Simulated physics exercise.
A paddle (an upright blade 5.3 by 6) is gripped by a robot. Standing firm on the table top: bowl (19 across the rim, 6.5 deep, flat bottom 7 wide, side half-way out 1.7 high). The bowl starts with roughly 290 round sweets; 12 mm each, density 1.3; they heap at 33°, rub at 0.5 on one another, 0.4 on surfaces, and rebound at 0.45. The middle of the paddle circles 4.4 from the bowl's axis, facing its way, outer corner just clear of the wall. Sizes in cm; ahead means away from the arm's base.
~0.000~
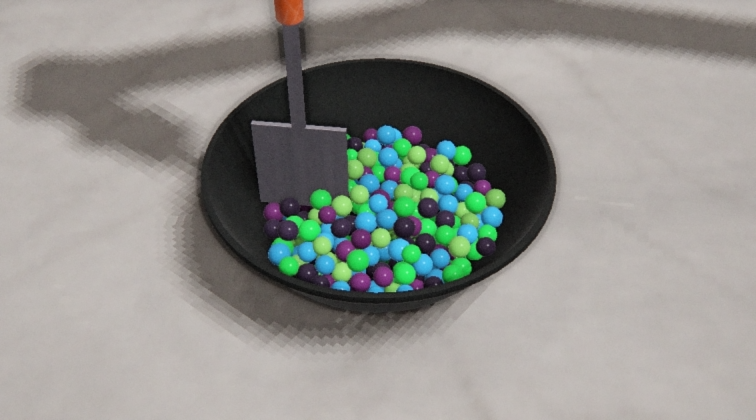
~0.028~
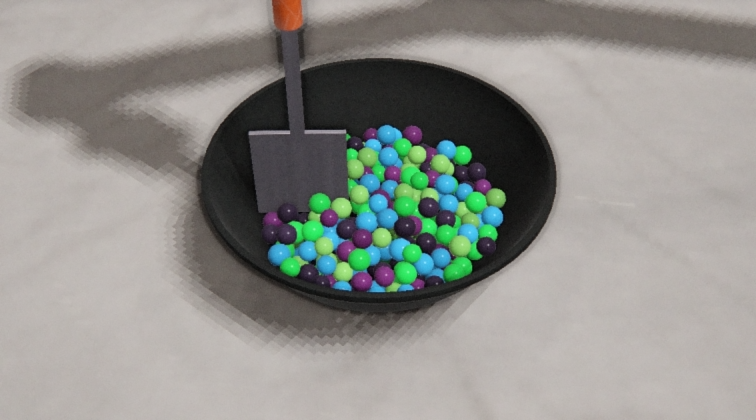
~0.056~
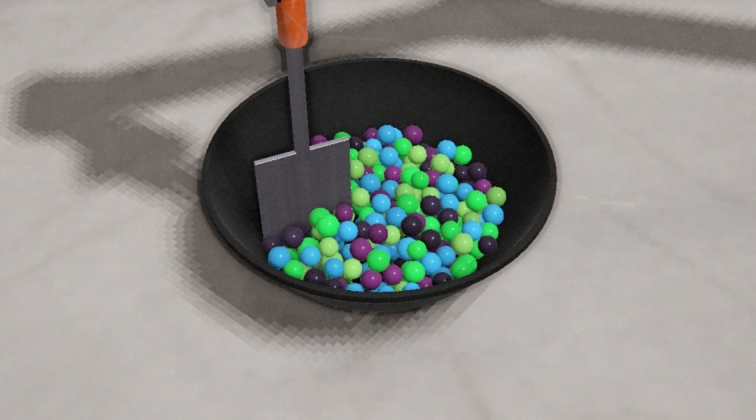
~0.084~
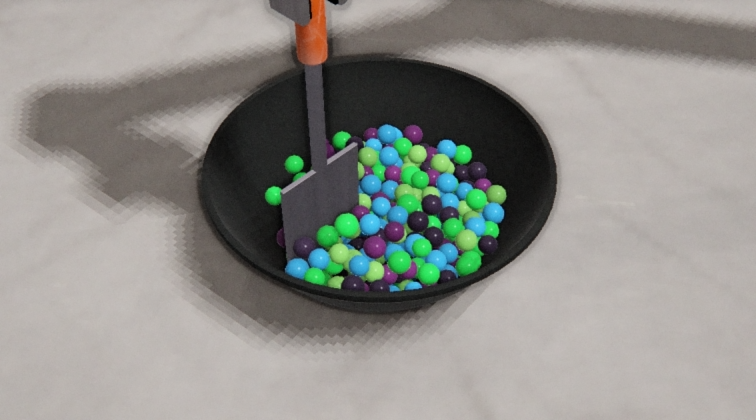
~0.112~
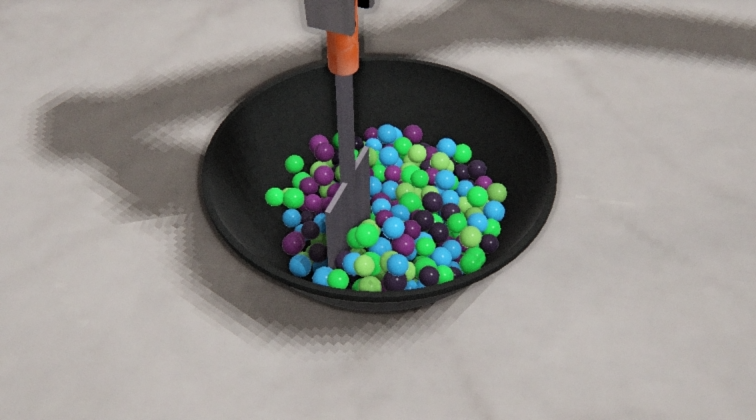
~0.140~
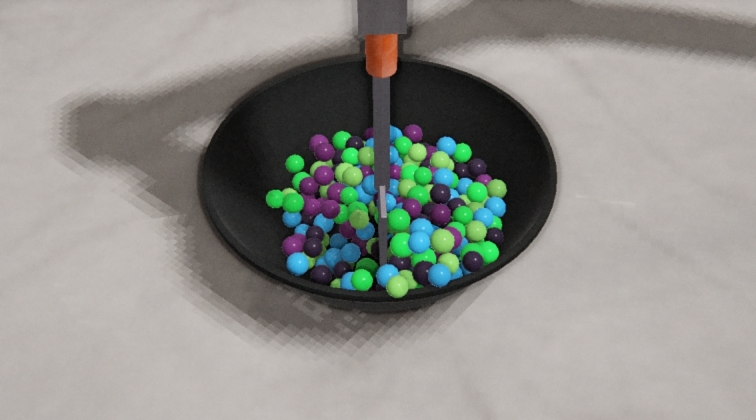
A flat grey paddle sweeps rightward through colourful little balls in a black bowl, turning edge-on.
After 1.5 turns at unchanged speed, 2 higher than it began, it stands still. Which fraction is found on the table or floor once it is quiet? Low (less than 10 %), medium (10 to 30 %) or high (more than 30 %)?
On the table or floor the share is medium, 10 to 30 %.
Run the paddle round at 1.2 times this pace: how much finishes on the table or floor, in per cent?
Some 25 per cent.
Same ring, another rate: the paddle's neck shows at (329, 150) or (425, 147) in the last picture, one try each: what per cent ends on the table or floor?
About 5 and 25 per cent.
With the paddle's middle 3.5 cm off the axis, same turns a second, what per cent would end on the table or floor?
In that case some 20 per cent.
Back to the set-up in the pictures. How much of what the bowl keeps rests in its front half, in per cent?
Roughly 50 per cent.
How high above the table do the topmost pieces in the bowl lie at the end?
About 5.0 cm.
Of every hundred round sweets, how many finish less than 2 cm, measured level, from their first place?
Roughly 45 per cent.
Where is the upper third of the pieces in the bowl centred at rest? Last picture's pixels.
Near (373, 194).
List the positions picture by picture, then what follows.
The first frame shows paddle neck at (297, 104), 0° round; upper third of the load around (386, 200), from x 275 to 495, top at y 135; 289 in the bowl.
The second frame shows paddle neck at (296, 110), 8° round; upper third of the load around (385, 204), from x 270 to 495, top at y 135.
The third frame shows paddle neck at (300, 128), 30° round; upper third of the load around (381, 215), from x 270 to 495, top at y 135.
The fourth frame shows paddle neck at (318, 145), 53° round; upper third of the load around (381, 225), from x 275 to 495, top at y 135.
The fifth frame shows paddle neck at (347, 156), 76° round; upper third of the load around (401, 231), from x 275 to 495, top at y 135.
The sixth frame shows paddle neck at (382, 158), 99° round; upper third of the load around (422, 227), from x 275 to 495, top at y 135; 287 in the bowl, 2 in flight or on the tool.
After 0.34 s, 269° round, highest piece 12 above the table; 256 in the bowl, 14 on the table or floor, 19 in flight or on the tool.
After 0.55 s, 79° round, highest piece 8 above the table; 240 in the bowl, 46 on the table or floor, 3 in flight or on the tool.
After 0.85 s, 180° round, highest piece 5 above the table; 239 in the bowl, 50 on the table or floor.
After 1.55 s, 180° round, highest piece 5 above the table; 239 in the bowl, 50 on the table or floor.
At rest, 239 in the bowl, 50 on the table or floor. That is 17 % on the table or floor.
